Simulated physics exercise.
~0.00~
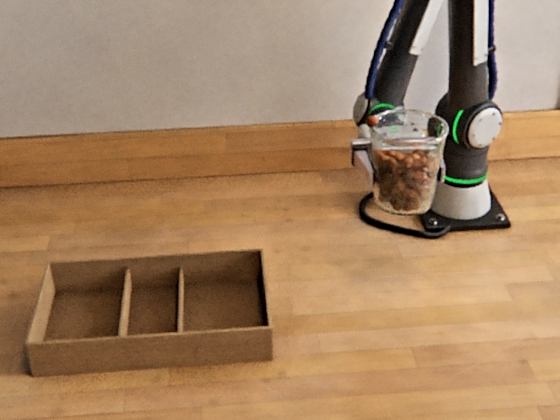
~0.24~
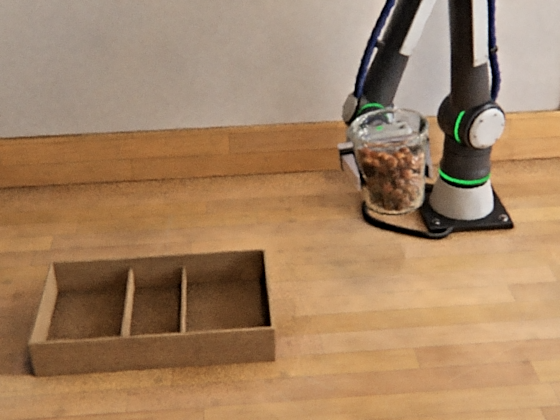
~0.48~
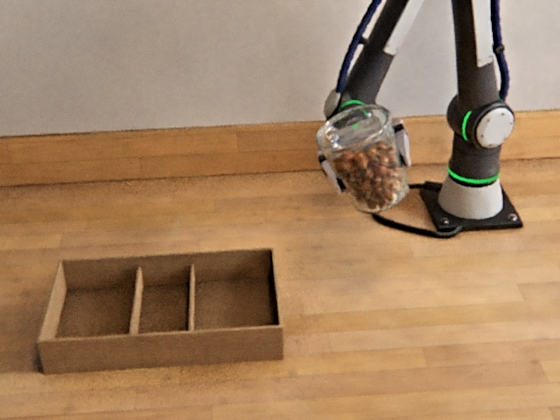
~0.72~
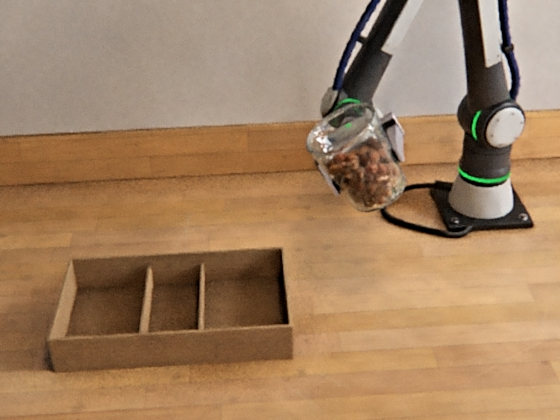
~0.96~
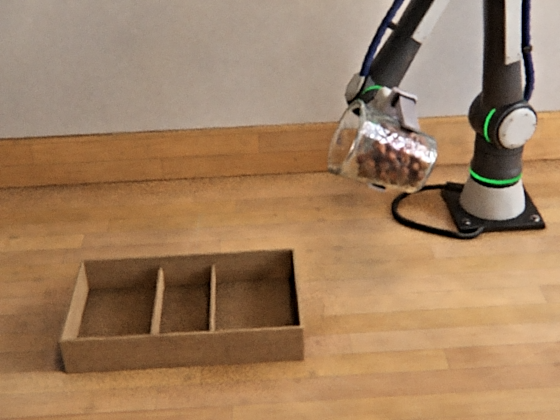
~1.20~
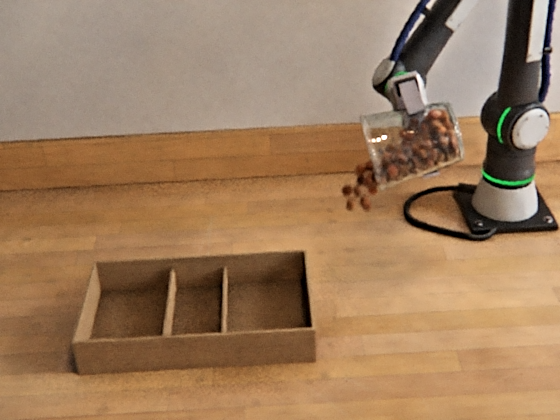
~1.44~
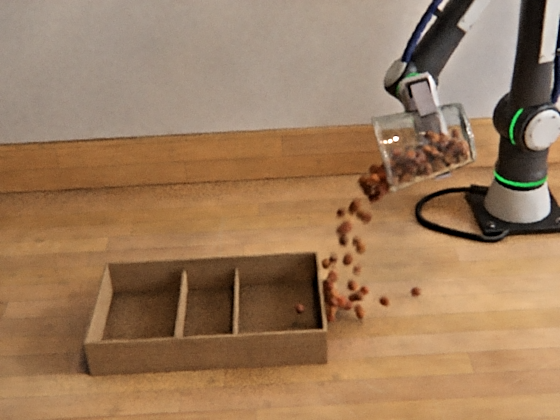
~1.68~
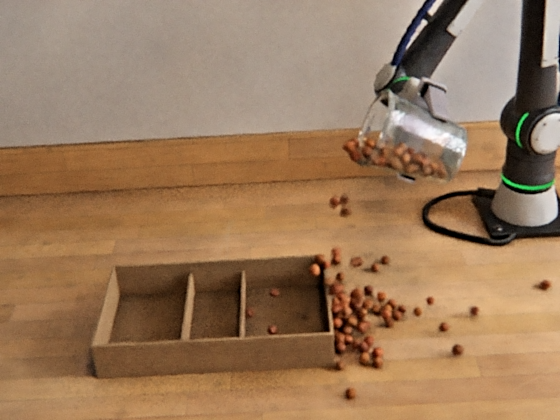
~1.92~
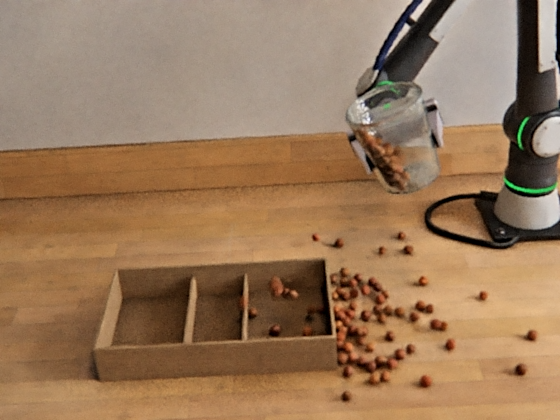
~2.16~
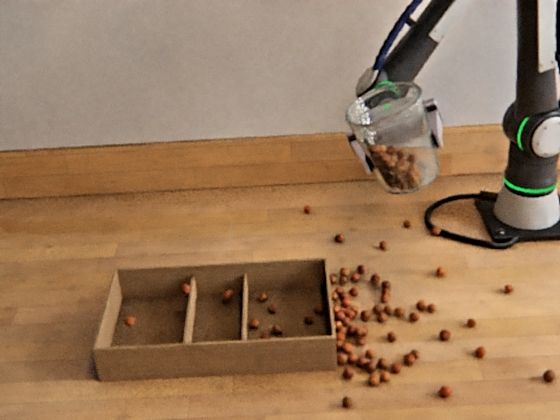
A robot arm tips hazelnuts from a glass, spilling most beside a divided tray.
